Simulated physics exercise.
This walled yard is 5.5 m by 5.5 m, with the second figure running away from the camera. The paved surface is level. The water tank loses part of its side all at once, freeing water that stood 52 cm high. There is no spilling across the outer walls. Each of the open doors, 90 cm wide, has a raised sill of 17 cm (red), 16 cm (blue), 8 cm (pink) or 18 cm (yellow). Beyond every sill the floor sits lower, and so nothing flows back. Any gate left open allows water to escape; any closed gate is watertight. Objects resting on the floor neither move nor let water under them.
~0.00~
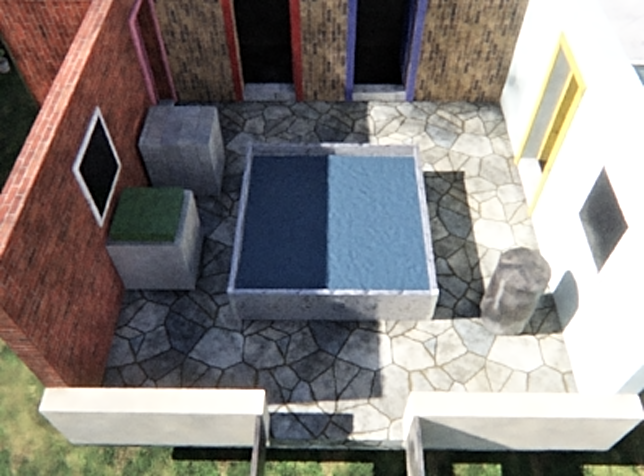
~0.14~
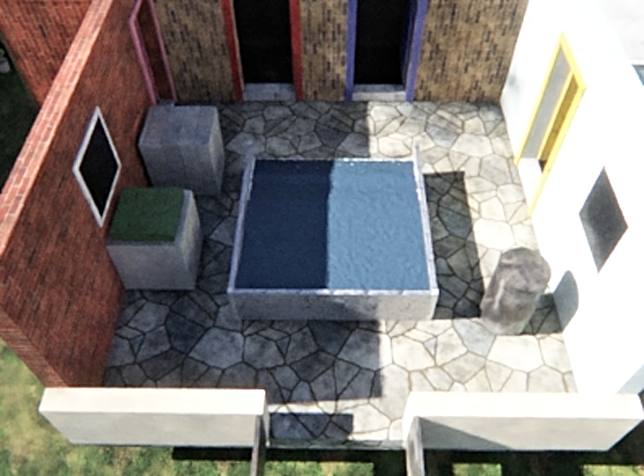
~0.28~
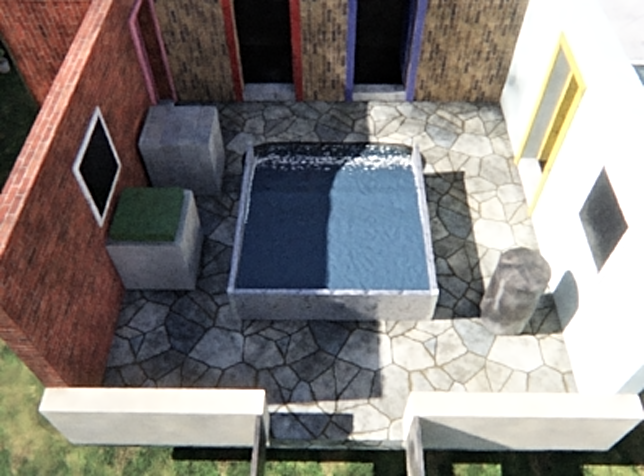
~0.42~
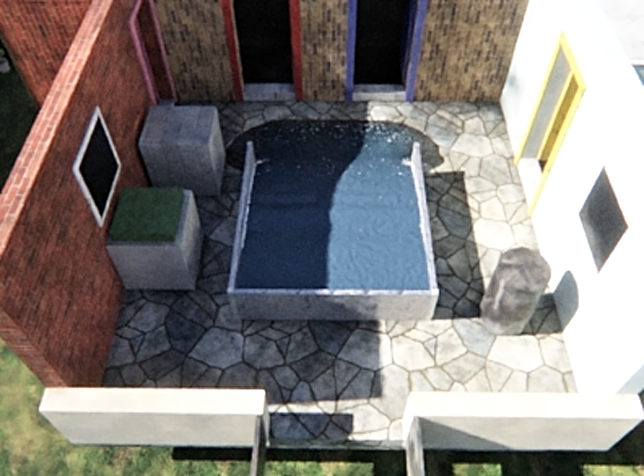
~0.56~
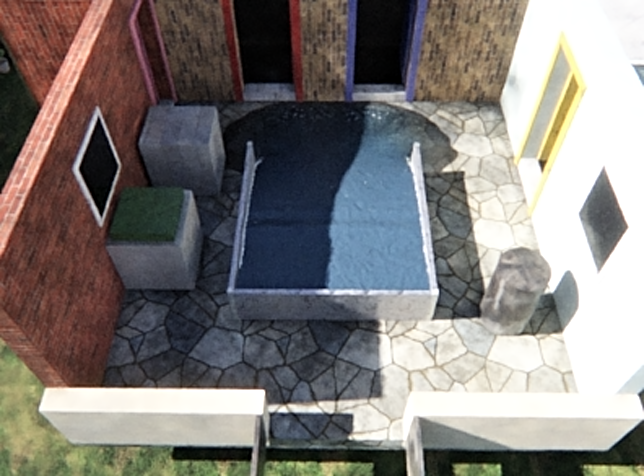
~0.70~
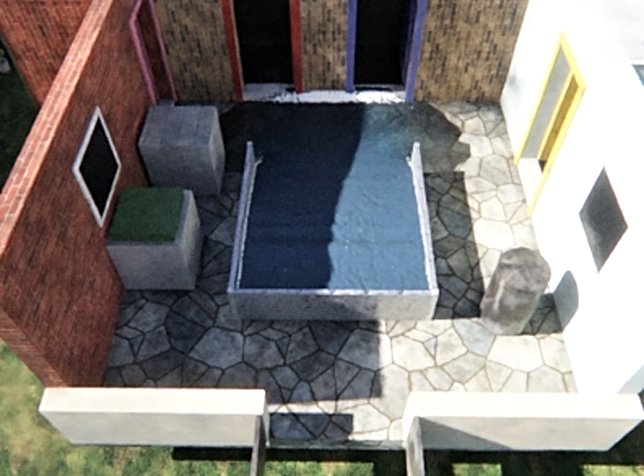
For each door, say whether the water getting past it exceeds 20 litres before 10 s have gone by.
At the end, at the red door the inflow will be out of bounds, at the blue door the inflow will be out of bounds, at the pink door the inflow will be out of bounds, at the yellow door the inflow will be within bounds.
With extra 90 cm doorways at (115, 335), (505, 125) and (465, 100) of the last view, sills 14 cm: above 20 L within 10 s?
Per doorway, in order: Insufficient / sufficient / sufficient.
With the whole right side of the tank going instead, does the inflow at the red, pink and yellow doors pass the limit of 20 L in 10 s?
So red stays lower, pink tops it, yellow tops it.
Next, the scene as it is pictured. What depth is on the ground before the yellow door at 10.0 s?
The depth there is near 7.5 cm.
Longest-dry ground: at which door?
Yellow.
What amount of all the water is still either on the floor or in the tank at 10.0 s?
Close to 74 in a hundred remains.
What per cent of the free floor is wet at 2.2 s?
Covered: Roughly 35 %.
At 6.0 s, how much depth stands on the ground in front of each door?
Depths: Red door 12 cm, blue door 13 cm, pink door 16 cm, yellow door 10 cm.
After 1.4 s water covers 30 % of the floor and is deepest (37 cm) near (323, 113); red door 29 cm at the sill, 15 L in, blue door 33 cm at the sill, 36 L in, pink door not reached, yellow door not reached.
After 2.2 s water covers 35 % of the floor and is deepest (36 cm) near (334, 113); red door 30 cm at the sill, 59 L in, blue door 33 cm at the sill, 107 L in, pink door 22 cm at the sill, 21 L in, yellow door not reached.
After 3.5 s water covers 55 % of the floor and is deepest (31 cm) near (494, 106); red door 22 cm at the sill, 110 L in, blue door 23 cm at the sill, 185 L in, pink door 26 cm at the sill, 175 L in, yellow door 11 cm at the sill, 0 L in.
After 6.0 s water covers 75 % of the floor and is deepest (18 cm) near (559, 420); red door 12 cm at the sill, 116 L in, blue door 13 cm at the sill, 197 L in, pink door 16 cm at the sill, 361 L in, yellow door 10 cm at the sill, 0 L in.
After 10.0 s water covers 95 % of the floor and is deepest (12 cm) near (428, 273); red door 7 cm at the sill, 117 L in, blue door 7 cm at the sill, 197 L in, pink door 7 cm at the sill, 396 L in, yellow door 7 cm at the sill, 0 L in.
